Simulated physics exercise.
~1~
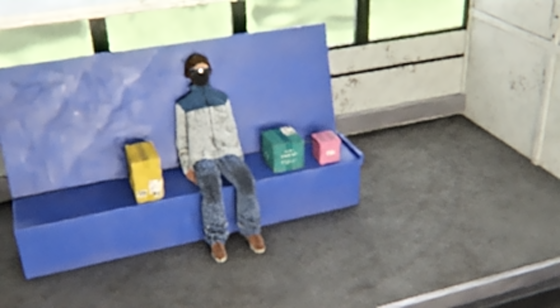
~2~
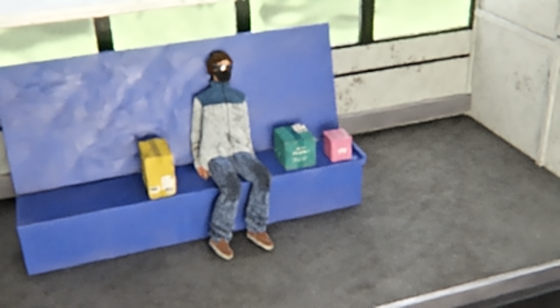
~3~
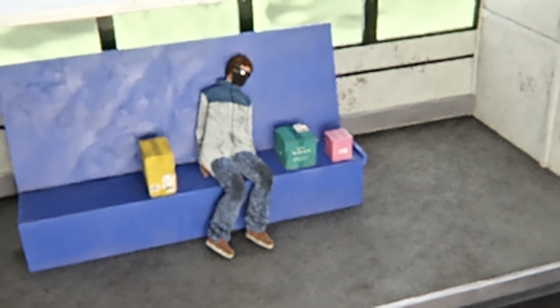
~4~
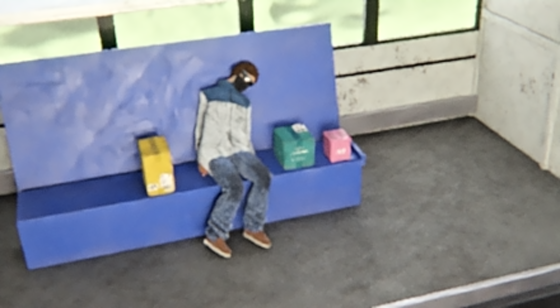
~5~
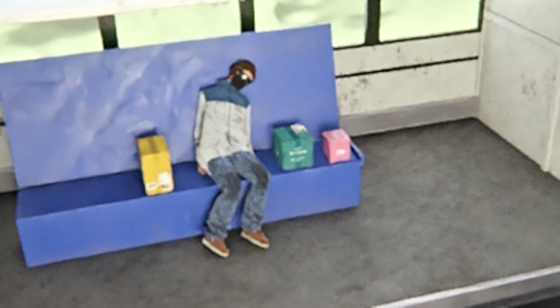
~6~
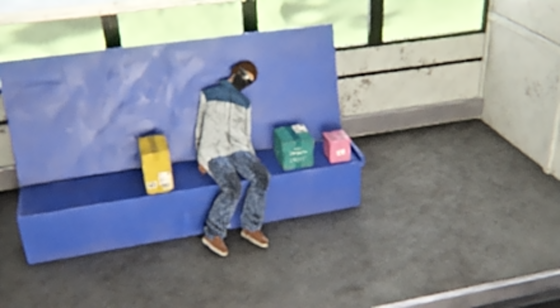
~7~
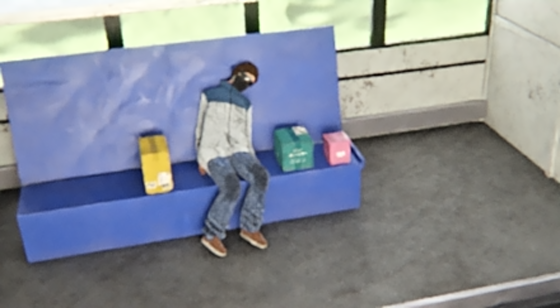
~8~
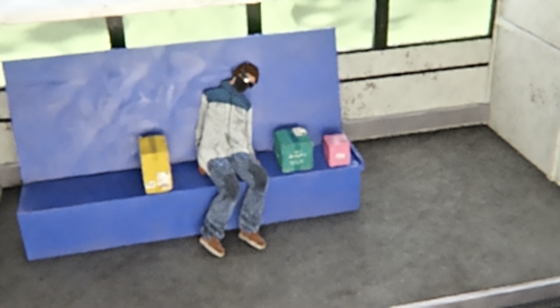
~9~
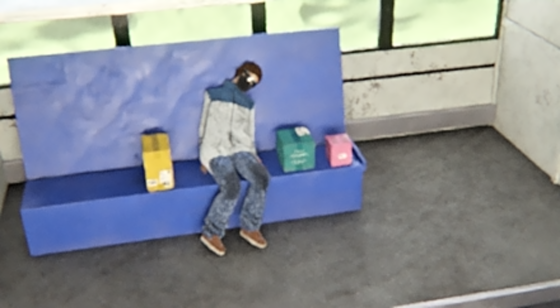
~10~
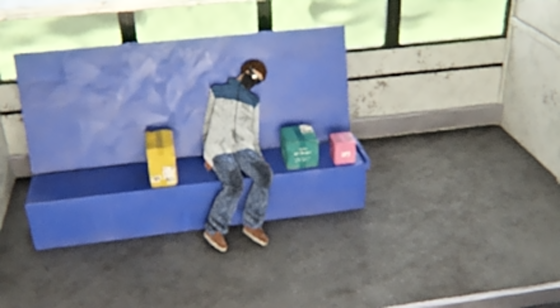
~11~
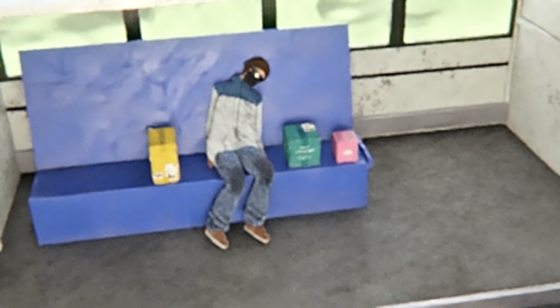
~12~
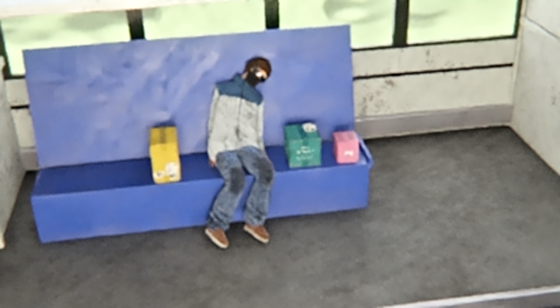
A slumped commuter shifts slightly right, head drooping, and stays seated among three upright packages.
